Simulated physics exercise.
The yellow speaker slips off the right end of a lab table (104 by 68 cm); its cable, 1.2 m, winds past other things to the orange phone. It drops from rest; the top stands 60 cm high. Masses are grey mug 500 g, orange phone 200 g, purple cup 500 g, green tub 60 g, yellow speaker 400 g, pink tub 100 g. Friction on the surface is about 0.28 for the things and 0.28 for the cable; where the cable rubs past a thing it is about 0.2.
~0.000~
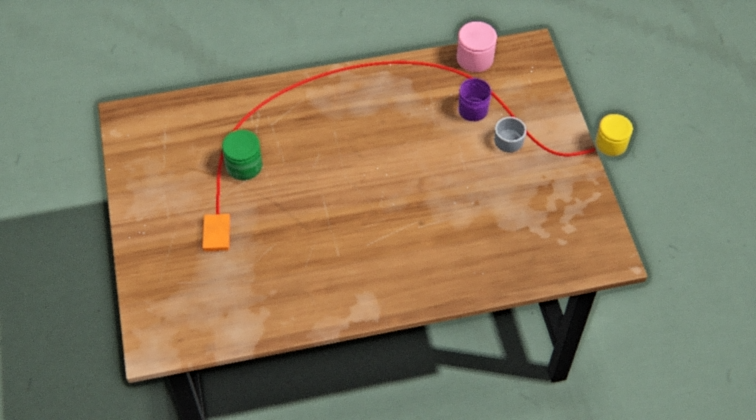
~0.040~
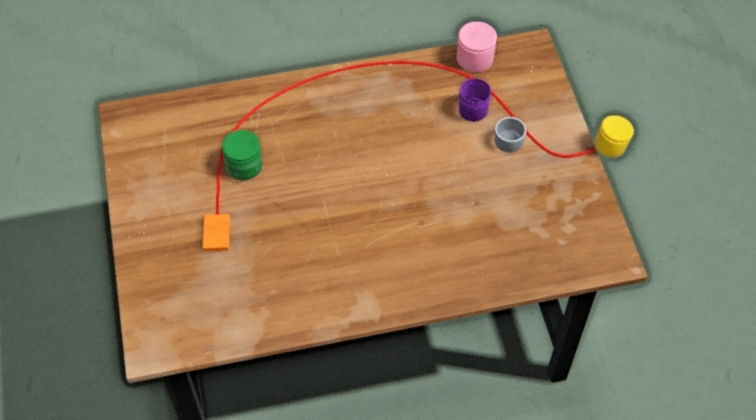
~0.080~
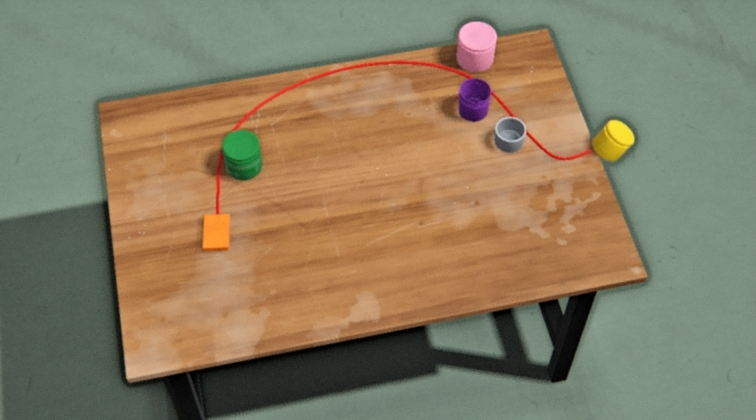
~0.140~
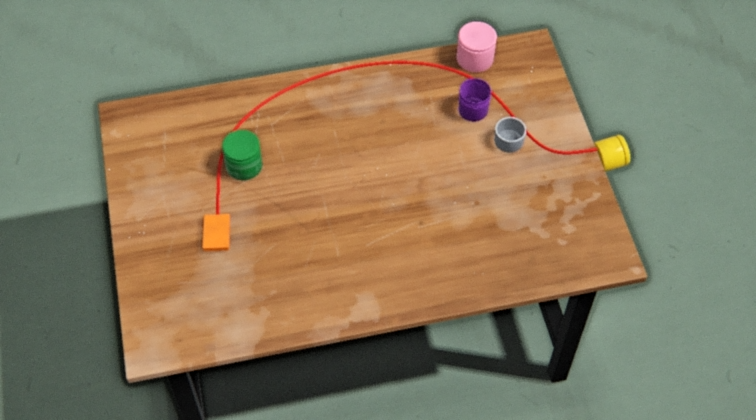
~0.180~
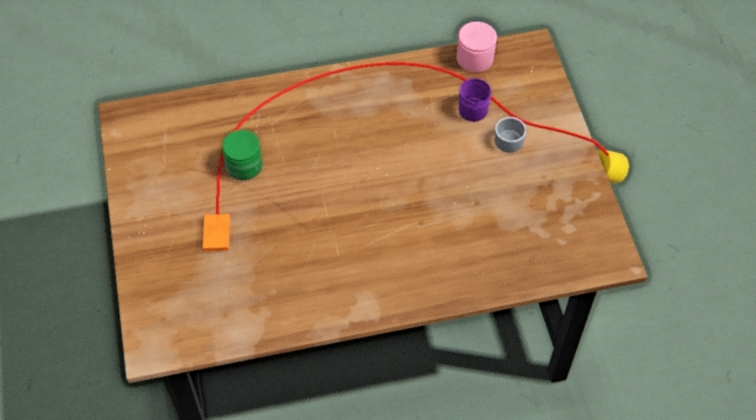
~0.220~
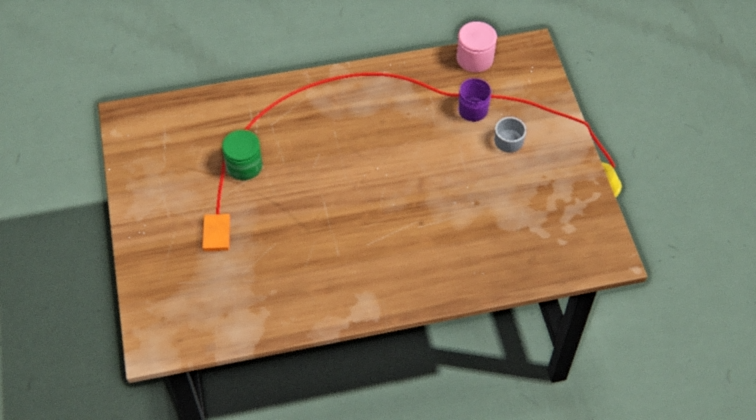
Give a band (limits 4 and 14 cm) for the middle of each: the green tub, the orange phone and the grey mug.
In order: The green tub reaches the top band; the orange phone reaches the top band; the grey mug stays in the low band.
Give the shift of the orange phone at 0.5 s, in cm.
About 14 cm.
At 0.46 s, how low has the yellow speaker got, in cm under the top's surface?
Some 50 cm.
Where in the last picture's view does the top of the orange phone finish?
Near (454, 82).
At 0.5 s, the cable's tail end at (290, 198); green tub on its side, 31 cm off its start, orange phone 15 cm off its start, yellow speaker over the edge.
At 0.7 s, the cable's tail end at (407, 109); green tub on its side, 66 cm off its start, orange phone 47 cm off its start, yellow speaker over the edge.
At 1.0 s, the cable's tail end at (460, 79); green tub over the edge, orange phone 61 cm off its start at (447, 86), yellow speaker over the edge.
At 1.2 s, the cable's tail end at (468, 76); green tub over the edge, orange phone 63 cm off its start, yellow speaker over the edge.
At 2.4 s, the cable's tail end at (468, 76); green tub over the edge, orange phone 63 cm off its start at (454, 82), grey mug 0 cm off its start at (511, 129), yellow speaker over the edge.
